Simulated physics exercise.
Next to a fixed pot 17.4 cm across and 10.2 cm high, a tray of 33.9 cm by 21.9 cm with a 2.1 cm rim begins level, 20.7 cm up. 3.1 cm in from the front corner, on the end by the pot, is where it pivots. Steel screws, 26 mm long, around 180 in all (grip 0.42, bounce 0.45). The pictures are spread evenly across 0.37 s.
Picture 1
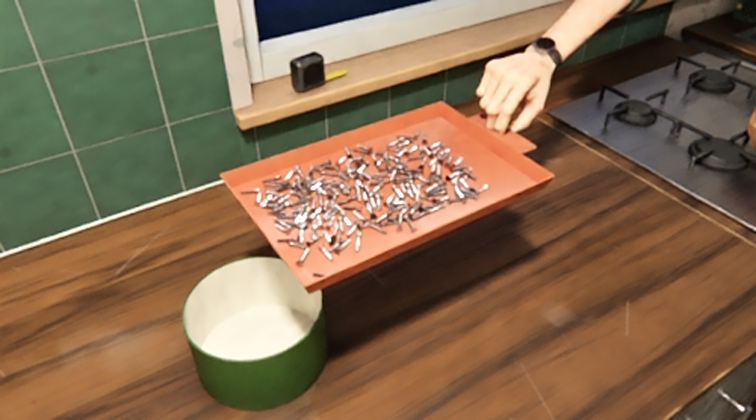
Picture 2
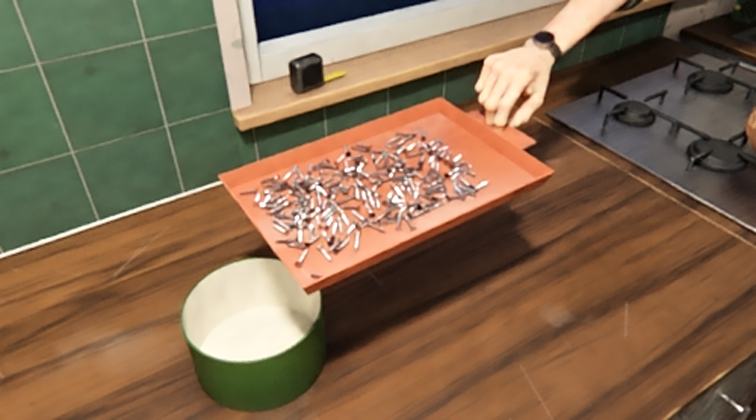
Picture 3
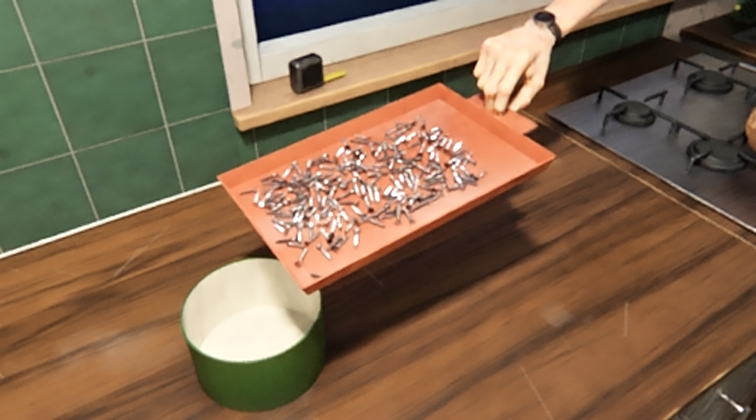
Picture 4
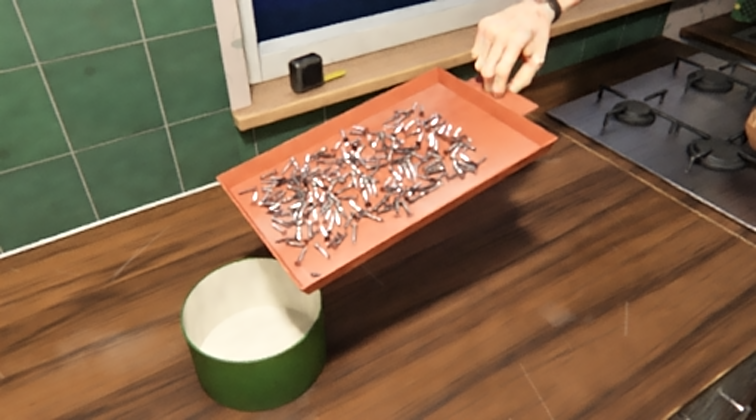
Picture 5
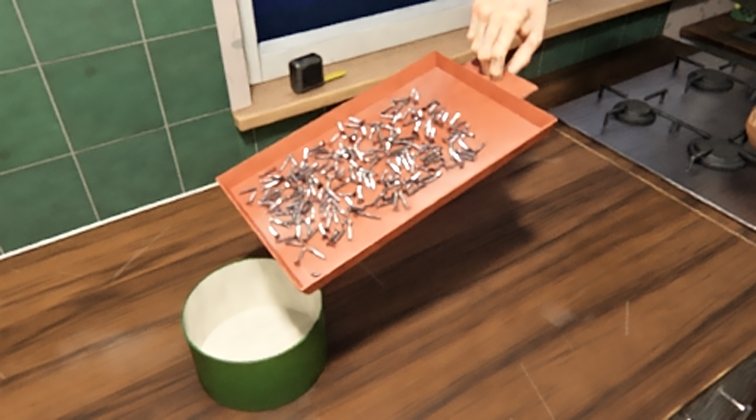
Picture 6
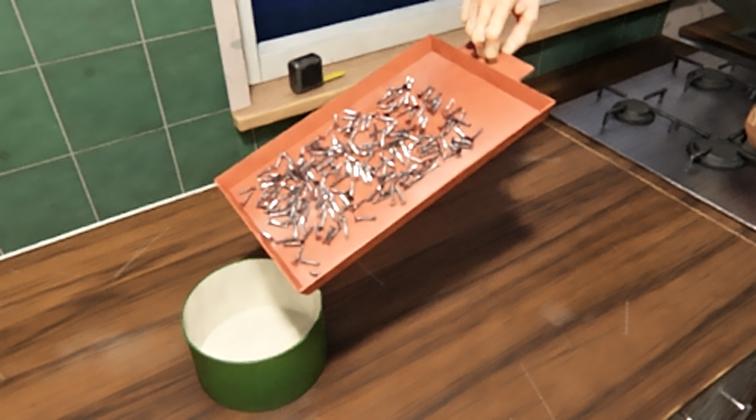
A hand raises the right end of an orange tray of screws beside a green pot.
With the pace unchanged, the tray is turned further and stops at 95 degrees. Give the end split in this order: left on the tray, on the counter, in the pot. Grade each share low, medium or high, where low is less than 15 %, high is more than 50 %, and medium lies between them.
Shares - tray: Low, counter: Medium, pot: High.
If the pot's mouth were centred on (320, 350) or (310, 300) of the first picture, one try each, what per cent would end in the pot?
First try around 30 %, second around 20 %.
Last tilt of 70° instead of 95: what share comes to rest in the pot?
I'd put it at close to 50 per cent.
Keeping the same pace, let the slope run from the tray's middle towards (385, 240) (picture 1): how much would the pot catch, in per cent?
The share would be about 0 percent.
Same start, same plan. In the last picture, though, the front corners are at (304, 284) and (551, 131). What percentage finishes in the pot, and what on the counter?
Pot 50, counter 50.
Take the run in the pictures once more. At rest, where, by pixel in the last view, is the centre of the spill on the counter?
The spill's middle ends up near (205, 329).
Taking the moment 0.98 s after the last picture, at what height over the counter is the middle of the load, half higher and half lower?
Some 22 cm above the counter.
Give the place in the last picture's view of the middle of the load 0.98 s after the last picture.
Somewhere about (246, 232) in the last view.
Then, 0.59 s after the last picture, tilt 55 degrees; the tray holds 95 %, the pot 0 %.
Then, 0.98 s after the last picture, tilt 79 degrees; the tray holds 70 %, the pot 25 %.
Then, 1.45 s after the last picture, tilt 95 degrees; the tray holds 0 %, the pot 75 %.
In the end, tray 0 %, counter 25 %, pot 75 %.
